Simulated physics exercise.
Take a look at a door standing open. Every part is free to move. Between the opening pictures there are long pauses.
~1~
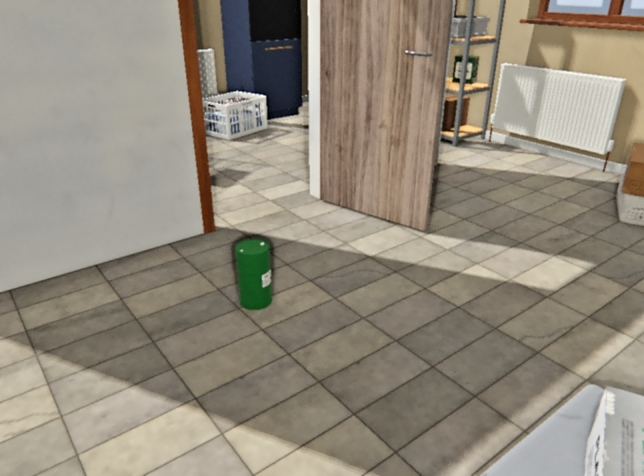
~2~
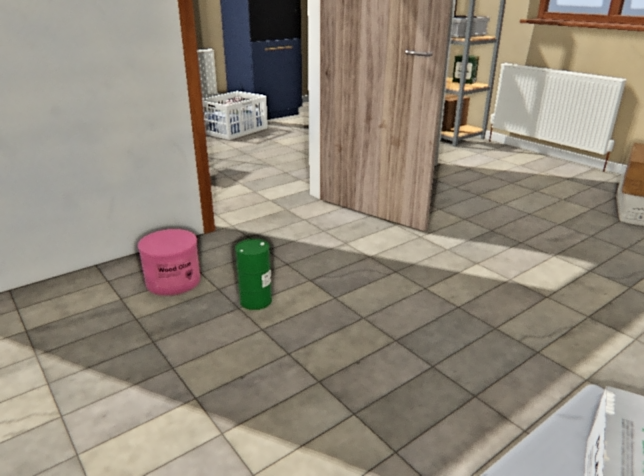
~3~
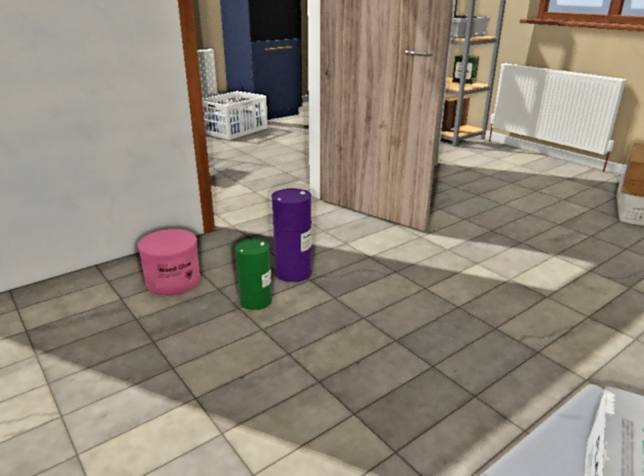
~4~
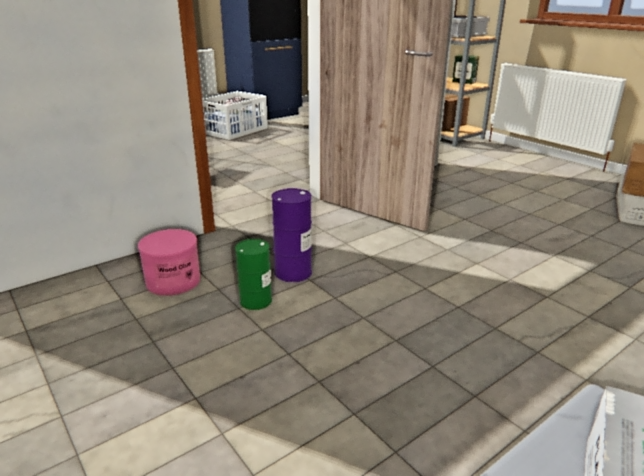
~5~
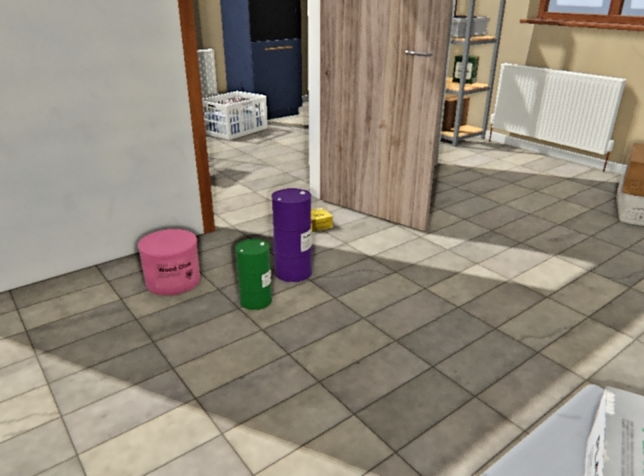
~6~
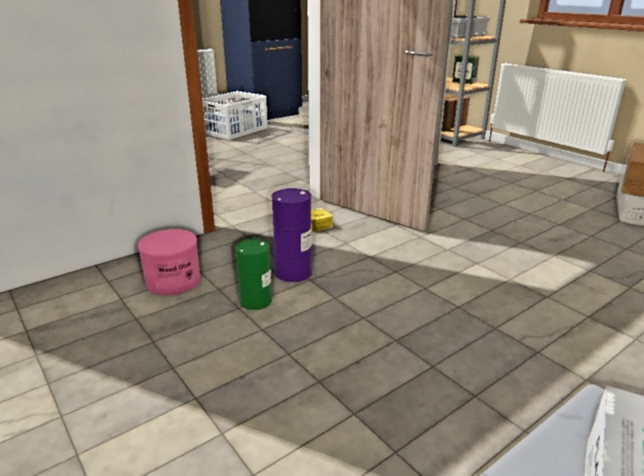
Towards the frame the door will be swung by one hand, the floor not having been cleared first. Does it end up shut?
Okay, the door ends up flush with the frame.
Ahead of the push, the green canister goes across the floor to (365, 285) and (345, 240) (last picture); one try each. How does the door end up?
In order, the door swings completely to, then is hindered.
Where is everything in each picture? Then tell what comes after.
In the first frame, door wide open and still.
In the second frame, door wide open and still; green canister (254, 275).
In the third frame, door wide open and still; pink pail (171, 262); green canister (254, 275).
In the fourth frame, door wide open and still; purple canister (292, 235); pink pail (171, 262).
In the fifth frame, door wide open and still; green canister (254, 275); purple canister (292, 235).
In the sixth frame, door wide open and still; yellow box (317, 220); pink pail (171, 262).
Then, 1.20 s later than the last frame, door at 67°.
Then, 1.80 s later than the last frame, door at 37°; yellow box moved about its own width near (290, 217).
Then, 2.30 s later than the last frame, door at 12°; yellow box moved well along near (267, 210).
When it is over, door at 0°; moved from the start, yellow box; the other 3 as before. End places, in pixels of the last picture, yellow box near (259, 206).
